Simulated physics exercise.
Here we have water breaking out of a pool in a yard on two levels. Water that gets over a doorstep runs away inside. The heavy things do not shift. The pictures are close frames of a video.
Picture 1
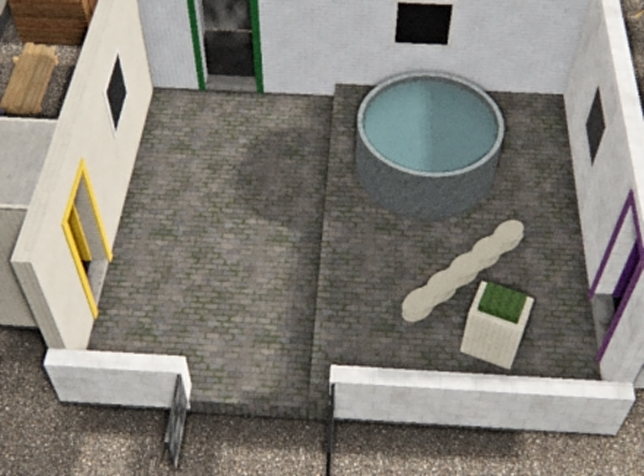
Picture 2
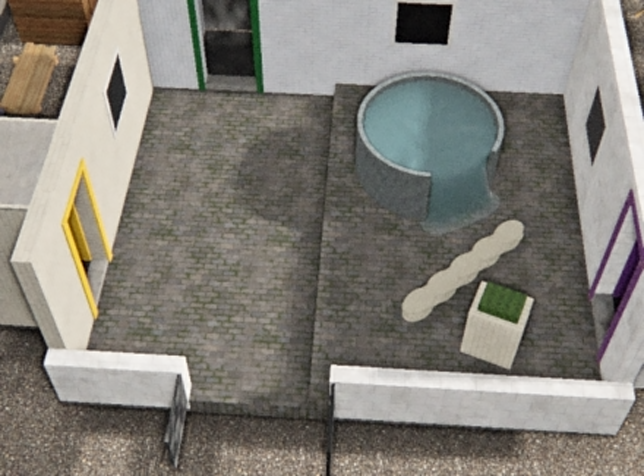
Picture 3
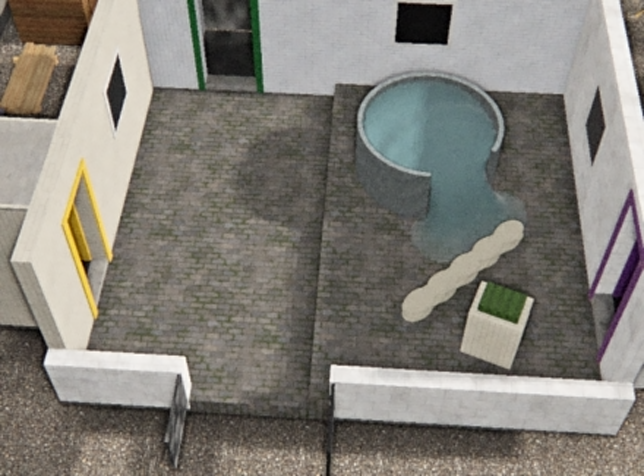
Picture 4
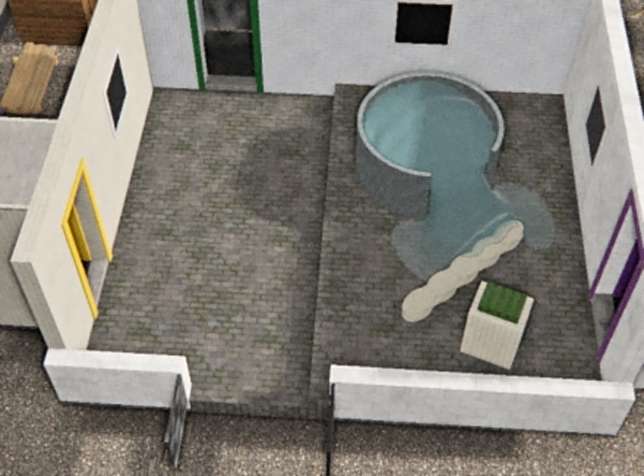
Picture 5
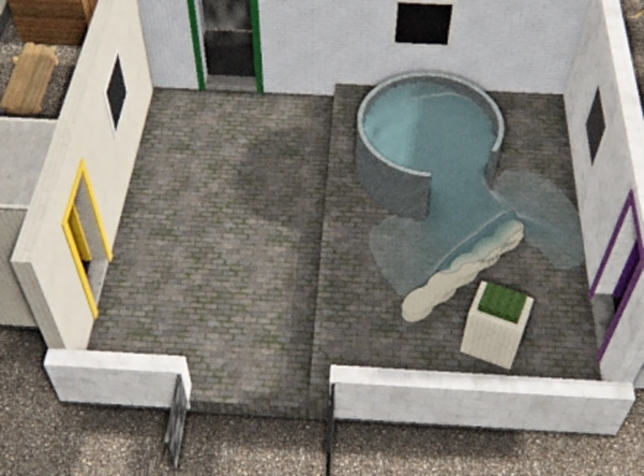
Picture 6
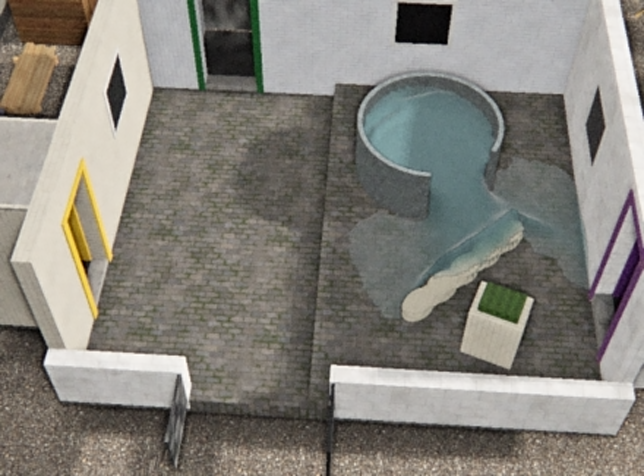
In a walled, paved yard on two levels, a round pool stands full and still, then water pours from a gap in its front, reaches a pale wavy barrier and spreads along it to left and right across the paving.
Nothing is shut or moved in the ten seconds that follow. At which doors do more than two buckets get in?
The green door stays under that; the purple door stays under that; the yellow door takes more than that.
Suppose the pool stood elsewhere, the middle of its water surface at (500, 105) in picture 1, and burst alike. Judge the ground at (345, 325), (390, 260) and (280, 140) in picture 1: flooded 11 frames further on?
As listed: Under water, flooded, clear.
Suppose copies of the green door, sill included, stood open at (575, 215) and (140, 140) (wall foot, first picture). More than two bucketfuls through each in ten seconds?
In that order: Floods, keeps below it.
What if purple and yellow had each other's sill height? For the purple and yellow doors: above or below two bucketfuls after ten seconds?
One by one: Purple takes more, yellow lets less in.
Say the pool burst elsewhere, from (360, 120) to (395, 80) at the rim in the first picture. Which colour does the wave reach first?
First comes the green door.
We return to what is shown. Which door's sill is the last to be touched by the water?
That is the green one.
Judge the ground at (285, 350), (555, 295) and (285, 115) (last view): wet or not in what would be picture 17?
As listed: Under water, wet, not flooded.
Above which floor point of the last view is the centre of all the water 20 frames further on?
I would point to (420, 232).
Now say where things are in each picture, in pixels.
The first frame shows the round pool at (430, 126) is whole and still.
In the second frame, water pours out at (461, 196) and has run to (495, 199).
In the third frame, water pours out at (461, 199) and has run to (433, 255).
In the fourth frame, water pours out at (460, 200) and has run to (433, 281).
In the fifth frame, the front is at (580, 256), out from the gap at (460, 200).
In the sixth frame, water pours out at (460, 199) and has run to (588, 283).
A moment on, water covers 30 % of the floor; the green door not reached, the purple door wet at the sill, nothing in, the yellow door not reached.
Next, water covers 55 % of the floor; the green door not reached, the purple door wet at the sill, nothing in, the yellow door not reached.
Then, water covers 70 % of the floor; the green door not reached, the purple door wet at the sill, nothing in, the yellow door under two buckets in.
Later, water covers 85 % of the floor; the green door wet at the sill, nothing in, the purple door wet at the sill, nothing in, the yellow door over two buckets in.
In the end, water covers 90 % of the floor; the green door under two buckets in, the purple door wet at the sill, nothing in, the yellow door over two buckets in.
